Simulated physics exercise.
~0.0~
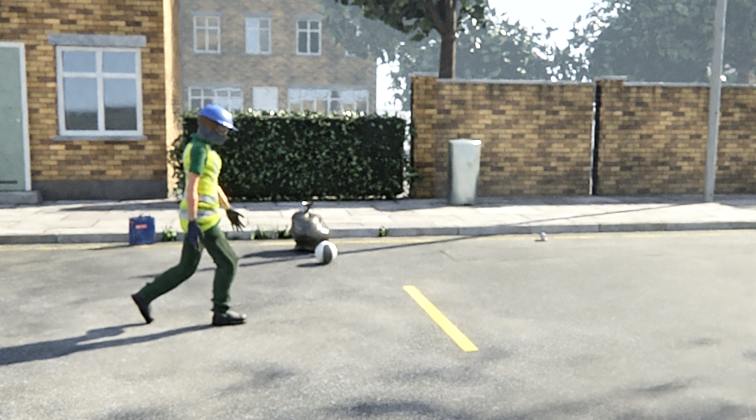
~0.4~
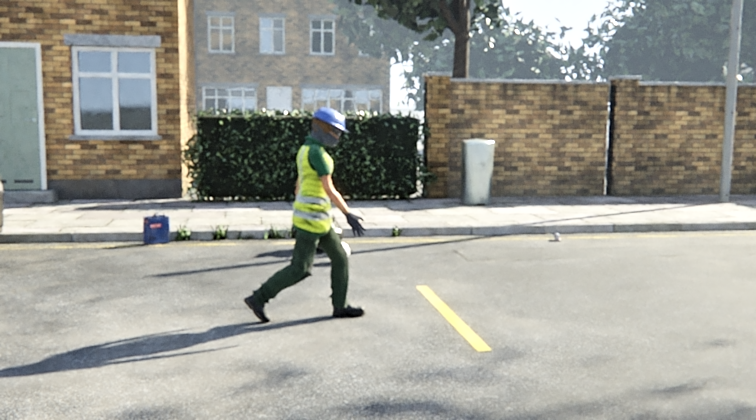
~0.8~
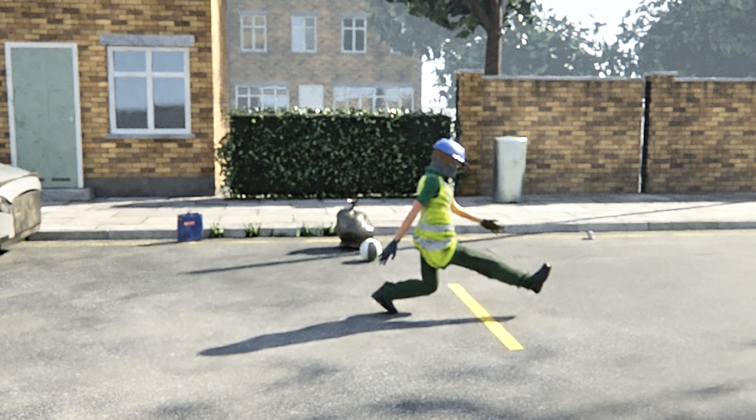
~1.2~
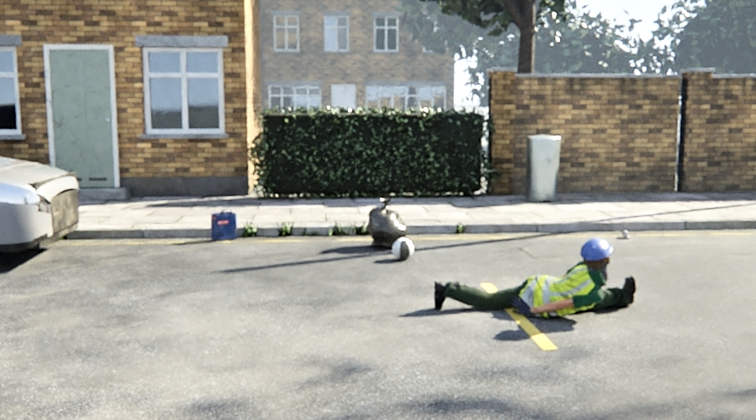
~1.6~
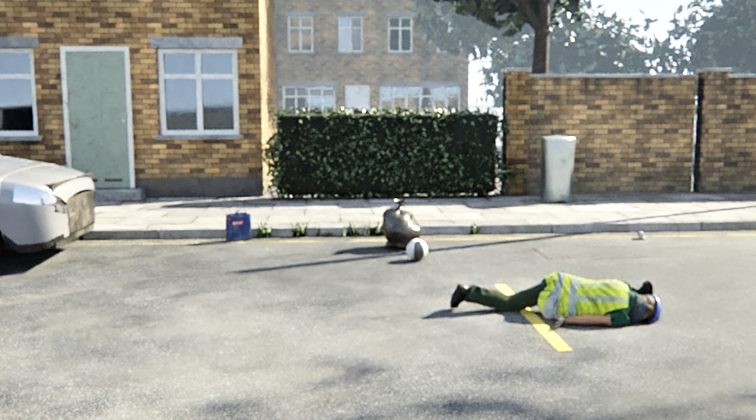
A worker in a blue hard hat, yellow high-visibility vest and dark green trousers walks rightward along a sunlit street, seen side-on from across the road. Behind are brick houses, a dark hedge, a brick wall and a pale bin, with a blue box, a grey sack and a white ball near the kerb. The view pans slightly left, revealing a silver car. Nearing a yellow strip on the asphalt, the worker drops low, one leg kicking forward and arms spread. The worker sinks to the ground, legs split across the strip, then topples forward and lies face down, hips and head beyond it.
